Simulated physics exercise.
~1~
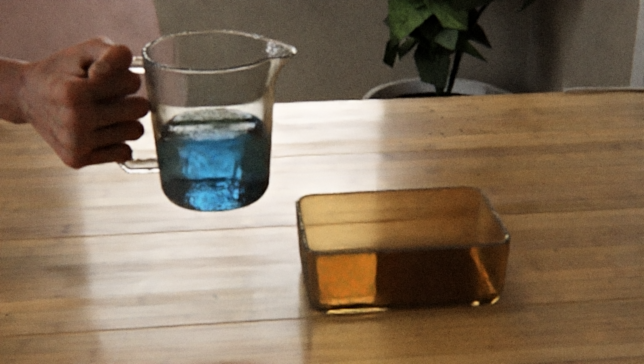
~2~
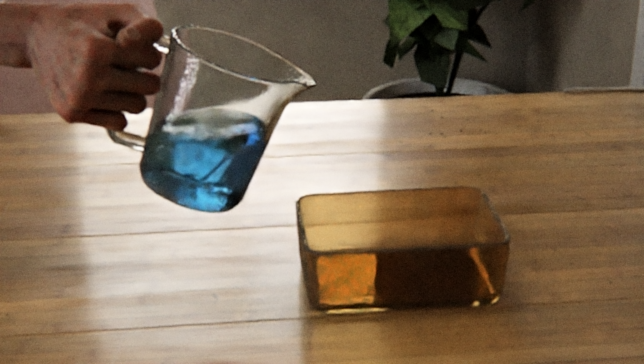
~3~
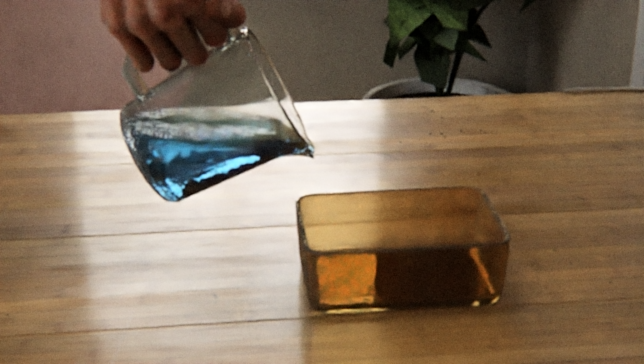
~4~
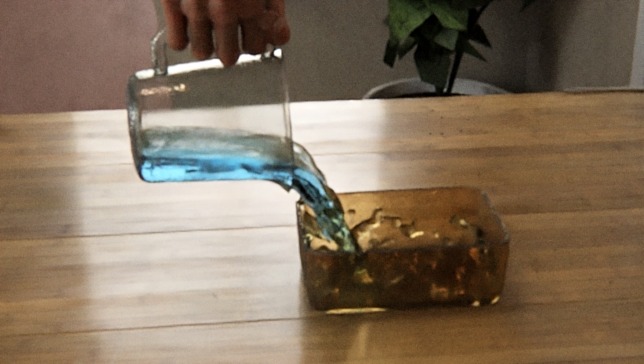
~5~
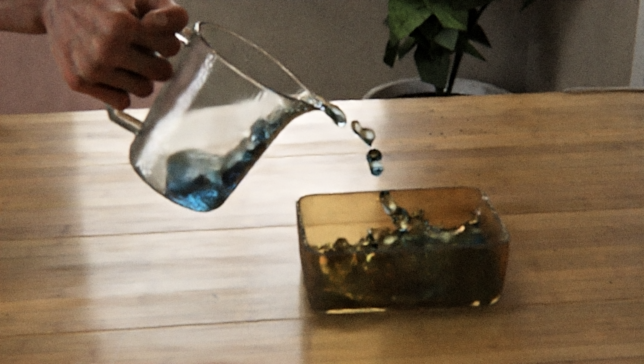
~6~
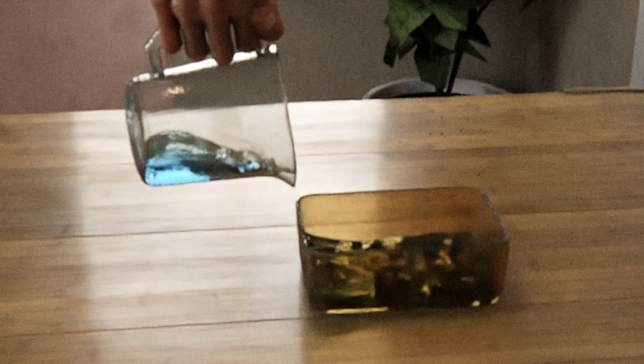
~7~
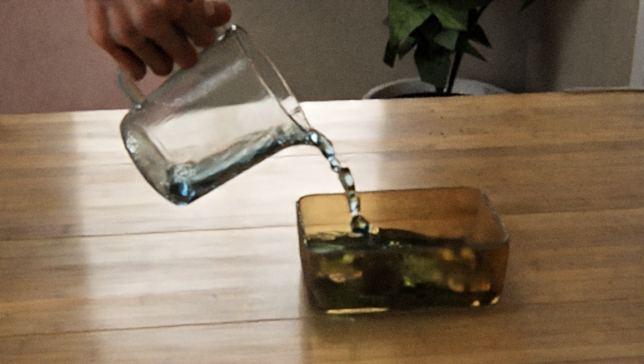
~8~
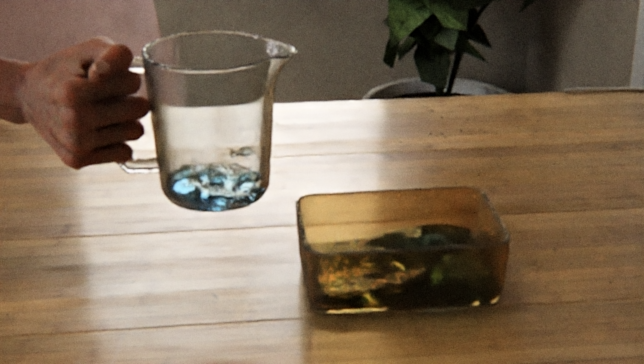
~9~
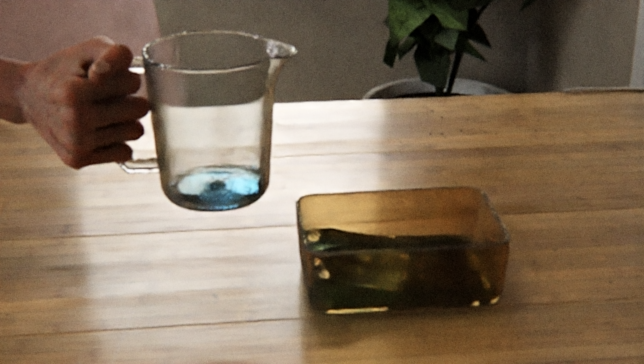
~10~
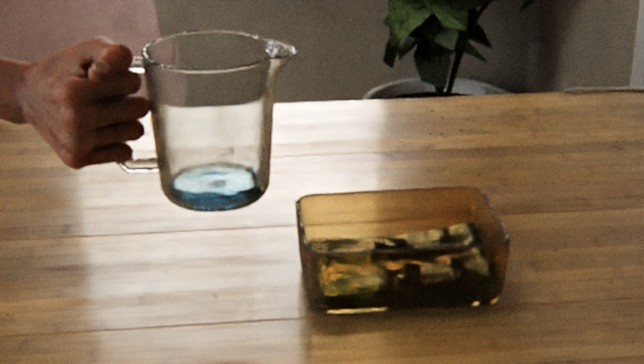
Blue water pours from a hand-tipped glass pitcher into an amber box, leaving a little behind.
